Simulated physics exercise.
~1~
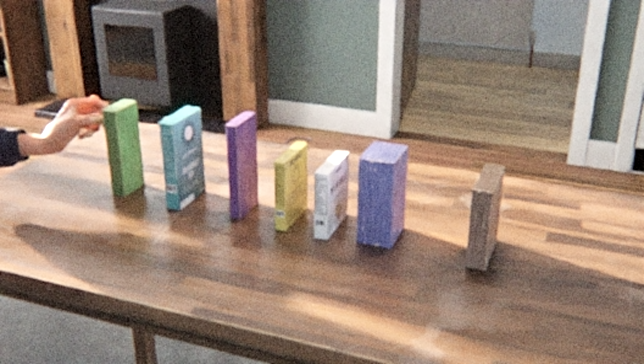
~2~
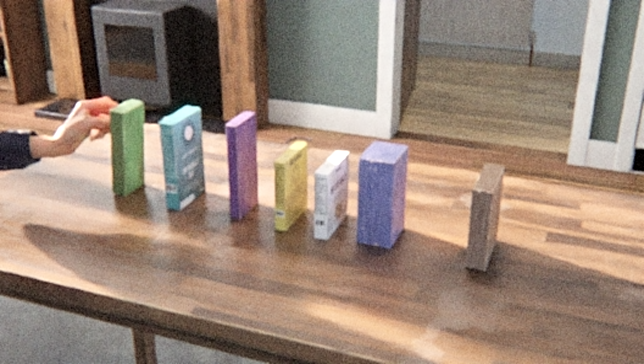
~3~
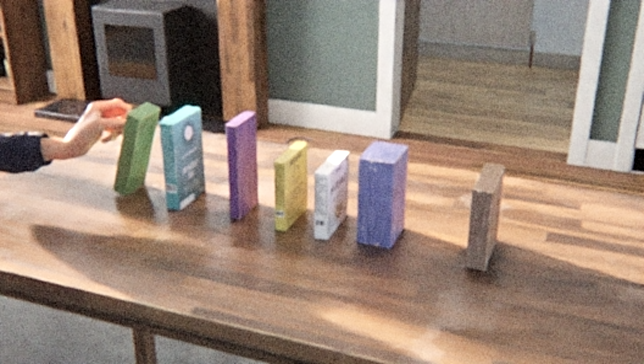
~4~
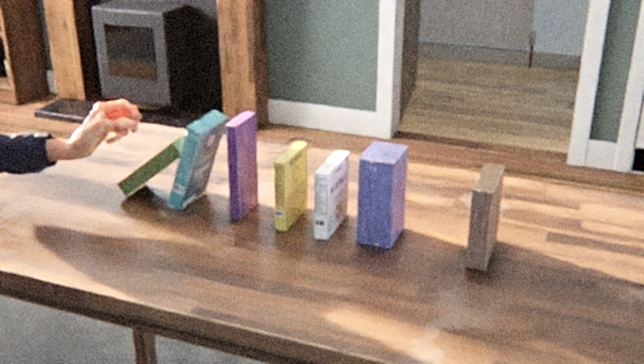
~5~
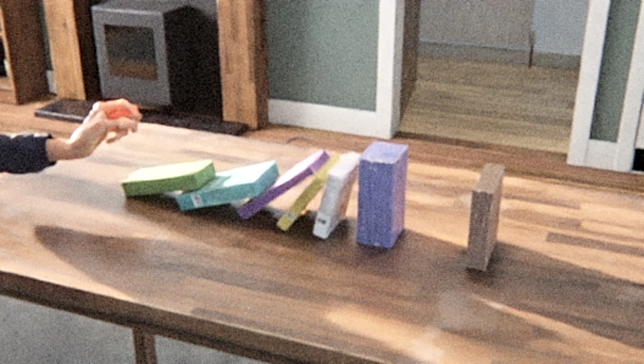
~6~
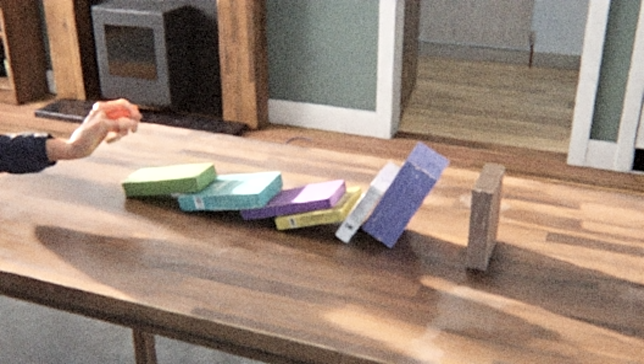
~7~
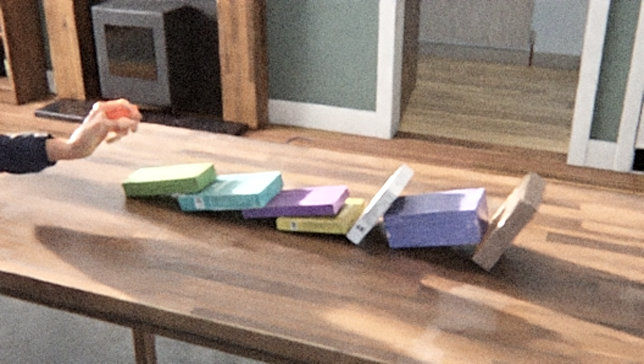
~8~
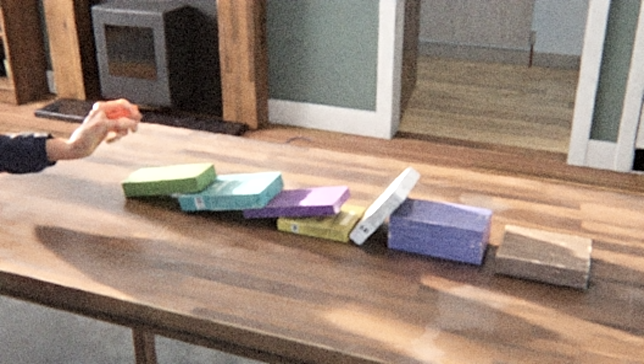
Row of upright coloured blocks toppling rightward after a hand tips the green one, ending fallen with the white one leaning.
